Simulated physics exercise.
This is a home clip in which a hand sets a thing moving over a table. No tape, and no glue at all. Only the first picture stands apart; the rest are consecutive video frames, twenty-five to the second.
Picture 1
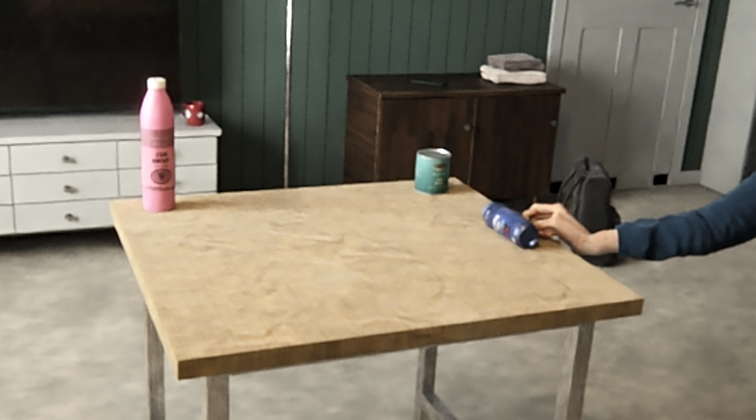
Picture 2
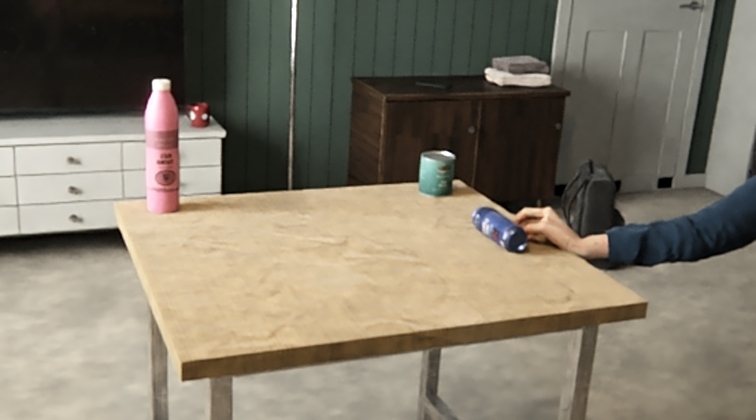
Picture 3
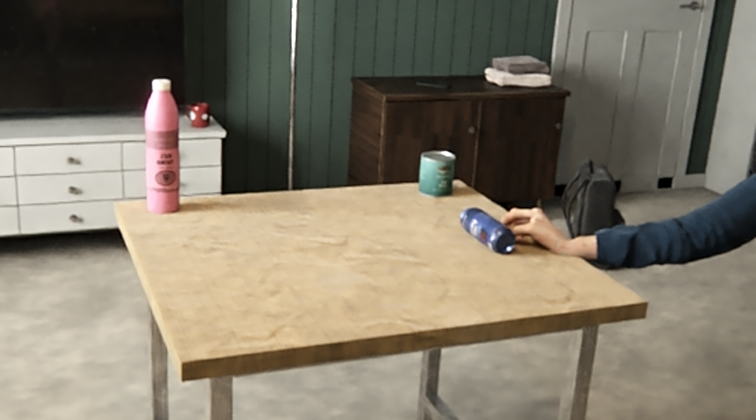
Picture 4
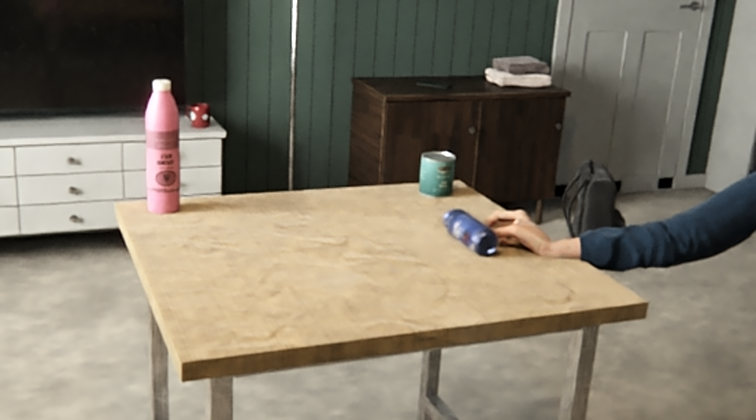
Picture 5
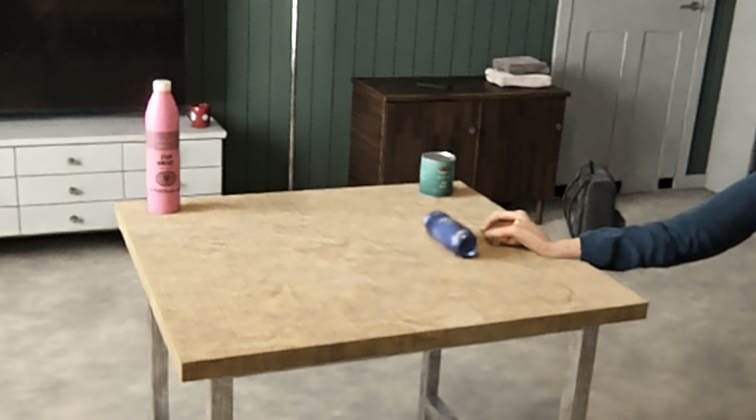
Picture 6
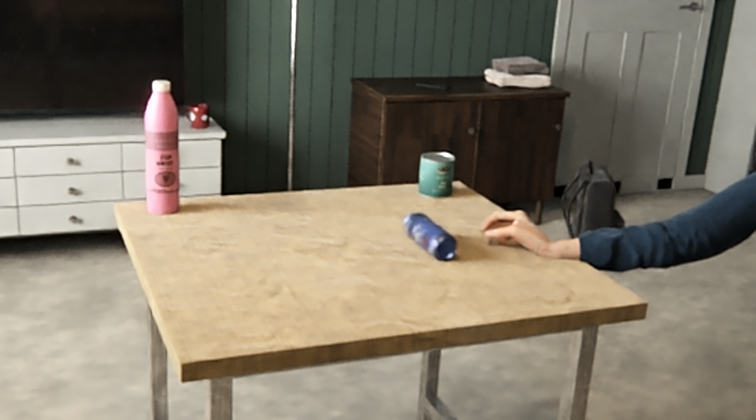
To begin with, a hand in a dark blue sleeve touches a blue can lying on its side on a wooden table, with a pink bottle and a green container standing nearby. The hand pushes the can left, then lags behind as it rolls a short way clear of the fingers.
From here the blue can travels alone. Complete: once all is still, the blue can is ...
Off the table.
Then, 0.30 s on from there, blue can shifted well along near (279, 249).
Then, 0.60 s on from there, blue can now off the table.
Then, 0.90 s on from there, things are still on the move.
In the end, off the table, blue can.
